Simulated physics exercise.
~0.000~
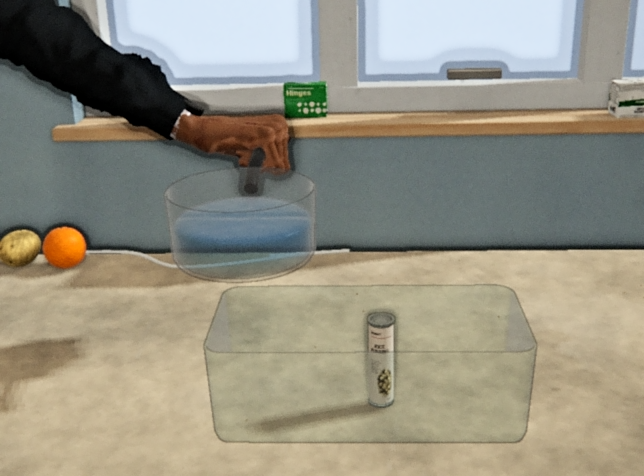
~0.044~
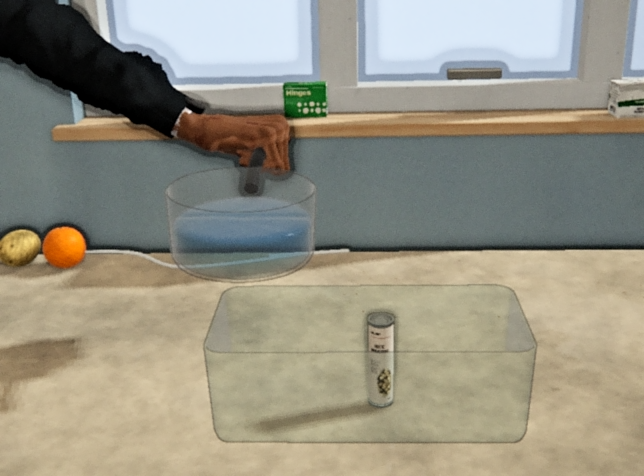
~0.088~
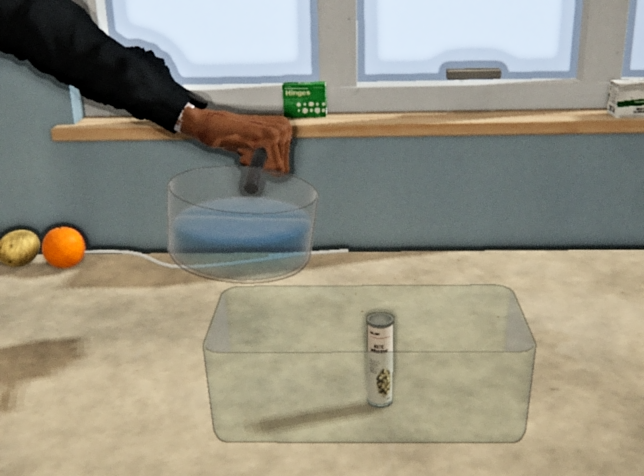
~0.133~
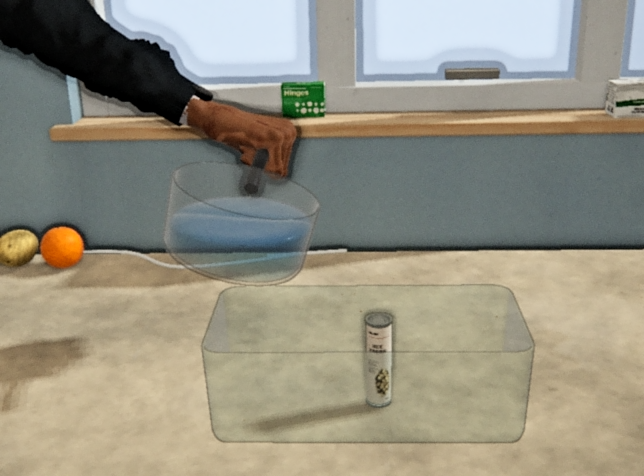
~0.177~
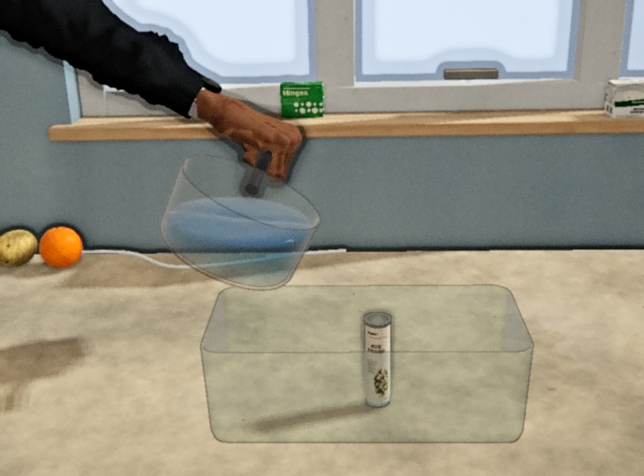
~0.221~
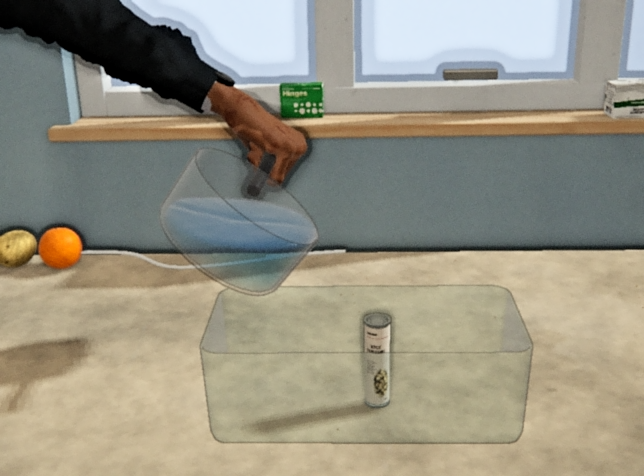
A hand tilting a clear round pot of blue water rightward above an empty oblong basin with a tin standing by it.
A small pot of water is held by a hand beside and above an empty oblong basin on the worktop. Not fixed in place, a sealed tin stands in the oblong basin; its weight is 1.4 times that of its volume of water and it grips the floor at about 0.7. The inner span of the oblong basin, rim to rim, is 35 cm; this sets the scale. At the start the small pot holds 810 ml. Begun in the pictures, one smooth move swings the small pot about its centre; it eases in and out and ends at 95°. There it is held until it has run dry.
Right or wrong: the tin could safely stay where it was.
Wrong, it goes over.
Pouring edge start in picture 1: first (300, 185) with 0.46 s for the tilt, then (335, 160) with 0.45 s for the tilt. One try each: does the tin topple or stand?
In the first try it remains standing; in the second it comes down.
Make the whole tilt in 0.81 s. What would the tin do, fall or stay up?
With that tilt, the tin stays on its base.
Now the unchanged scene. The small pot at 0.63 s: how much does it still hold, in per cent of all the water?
Around 12 in a hundred is still there.
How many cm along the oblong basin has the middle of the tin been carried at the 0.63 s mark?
It has moved some 1 cm.
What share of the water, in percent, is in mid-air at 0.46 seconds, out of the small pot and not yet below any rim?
Near 36 per cent at that time.
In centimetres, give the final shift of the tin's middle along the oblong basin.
About 8.0 cm.
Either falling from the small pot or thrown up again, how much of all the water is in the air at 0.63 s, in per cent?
About 5 % of the total.
By 0.46 s the tilt is 93° and 32 per cent is still to pour; the tin stands where it began.
By 0.63 s the tilt is 95° and 13 per cent is still to pour; the tin leans 8°.
By 0.81 s the tilt is 95° and 4 per cent is still to pour; the tin leans 22°.
By 1.01 s the tilt is 95° and 1 per cent is still to pour; the tin lies on its side.
At rest the tin lies on its side.
